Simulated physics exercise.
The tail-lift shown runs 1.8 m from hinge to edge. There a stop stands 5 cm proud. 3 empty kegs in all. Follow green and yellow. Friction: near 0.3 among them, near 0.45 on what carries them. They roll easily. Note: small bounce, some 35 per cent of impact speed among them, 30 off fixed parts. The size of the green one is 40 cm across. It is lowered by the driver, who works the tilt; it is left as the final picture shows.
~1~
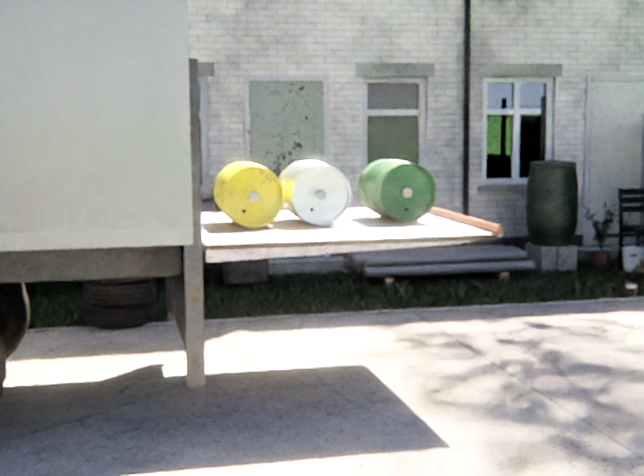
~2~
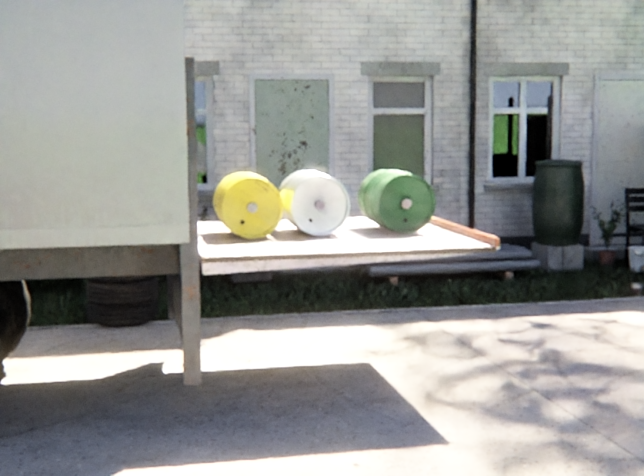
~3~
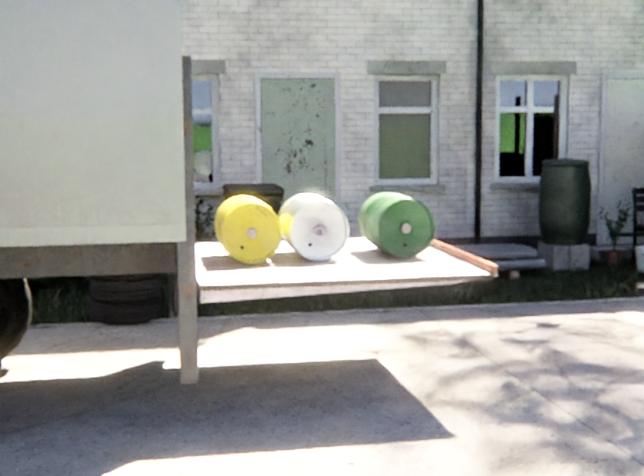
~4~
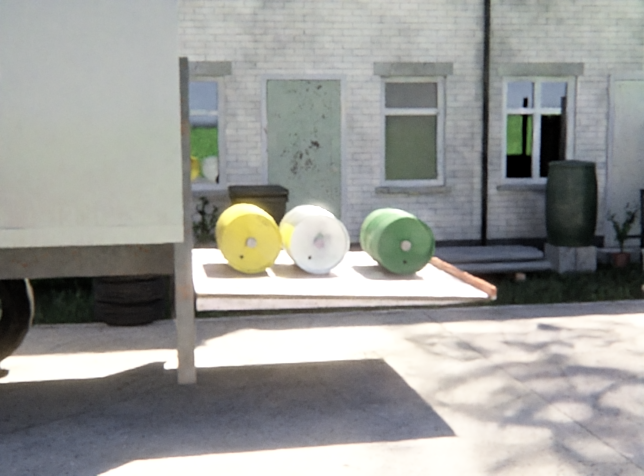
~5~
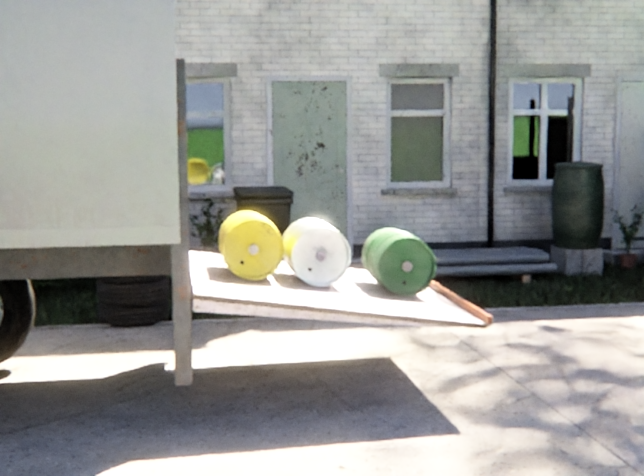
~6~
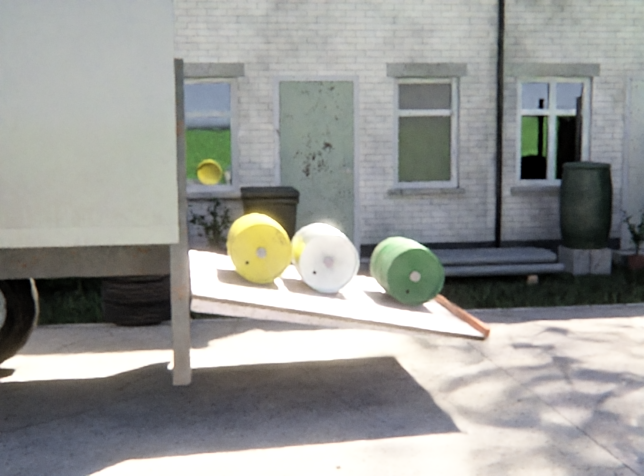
We see yellow, white and green barrels lying in a row on a platform behind a truck as it lowers, then slopes down to the right, the barrels shifting slightly rightward, the green one now lowest.
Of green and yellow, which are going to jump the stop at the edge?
The green keg fails to stay on; the yellow fails to stay on.
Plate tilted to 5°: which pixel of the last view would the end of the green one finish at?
I'd put it somewhere around (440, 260).
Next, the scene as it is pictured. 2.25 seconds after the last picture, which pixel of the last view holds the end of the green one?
Roughly at (604, 352) in the last picture.
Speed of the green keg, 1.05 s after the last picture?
Speed approx. 1.5 m/s.
Another 1.0 s on from the last picture, green is over the stop and falling; yellow is on the plate, 65 cm from the stop, rolling right; 1 gone from the plate.
Another 2.2 s on from the last picture, green is on the ground; yellow is over the stop and falling; 3 gone from the plate.
In the end (5.0 s after the last picture), green is on the ground; yellow is off the lift, on the ground; 3 gone from the plate.
